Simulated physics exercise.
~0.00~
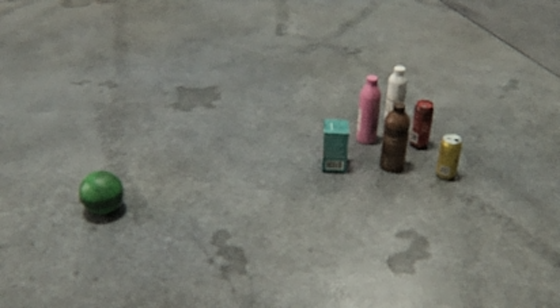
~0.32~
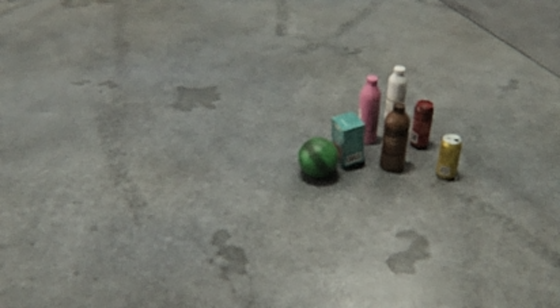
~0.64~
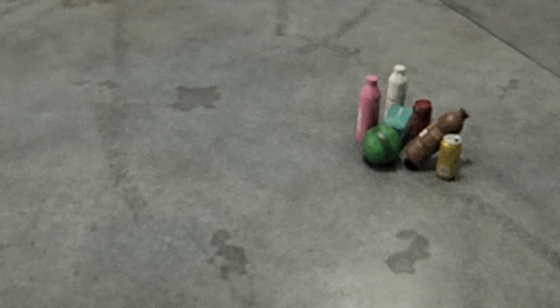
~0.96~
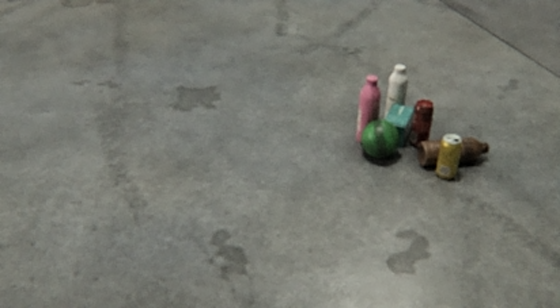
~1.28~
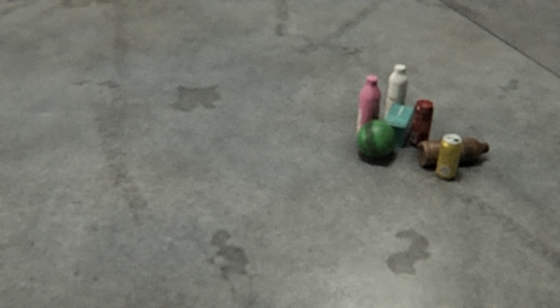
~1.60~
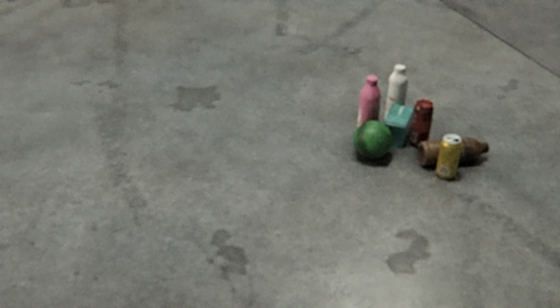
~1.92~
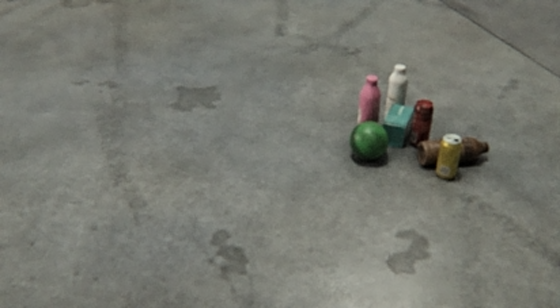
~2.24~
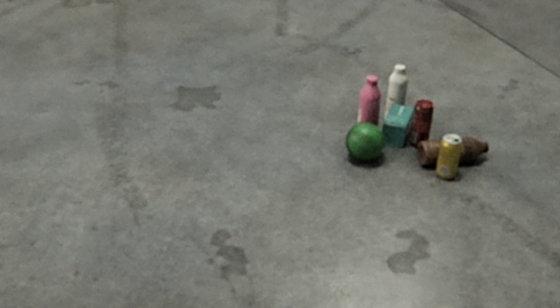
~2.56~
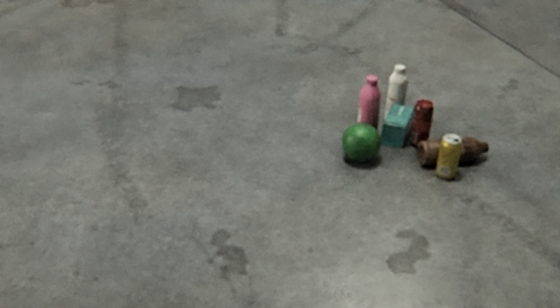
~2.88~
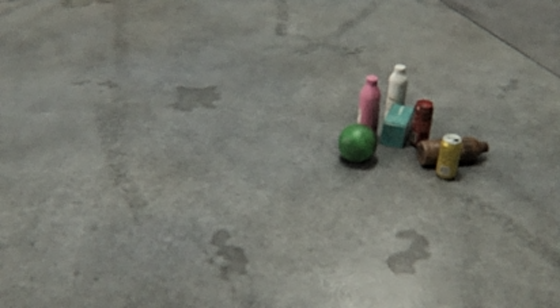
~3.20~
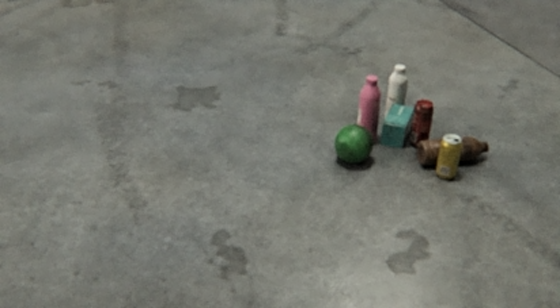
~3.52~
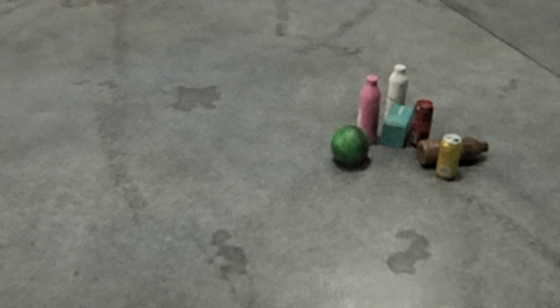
On a concrete floor, a green ball knocks over a carton and brown bottle.
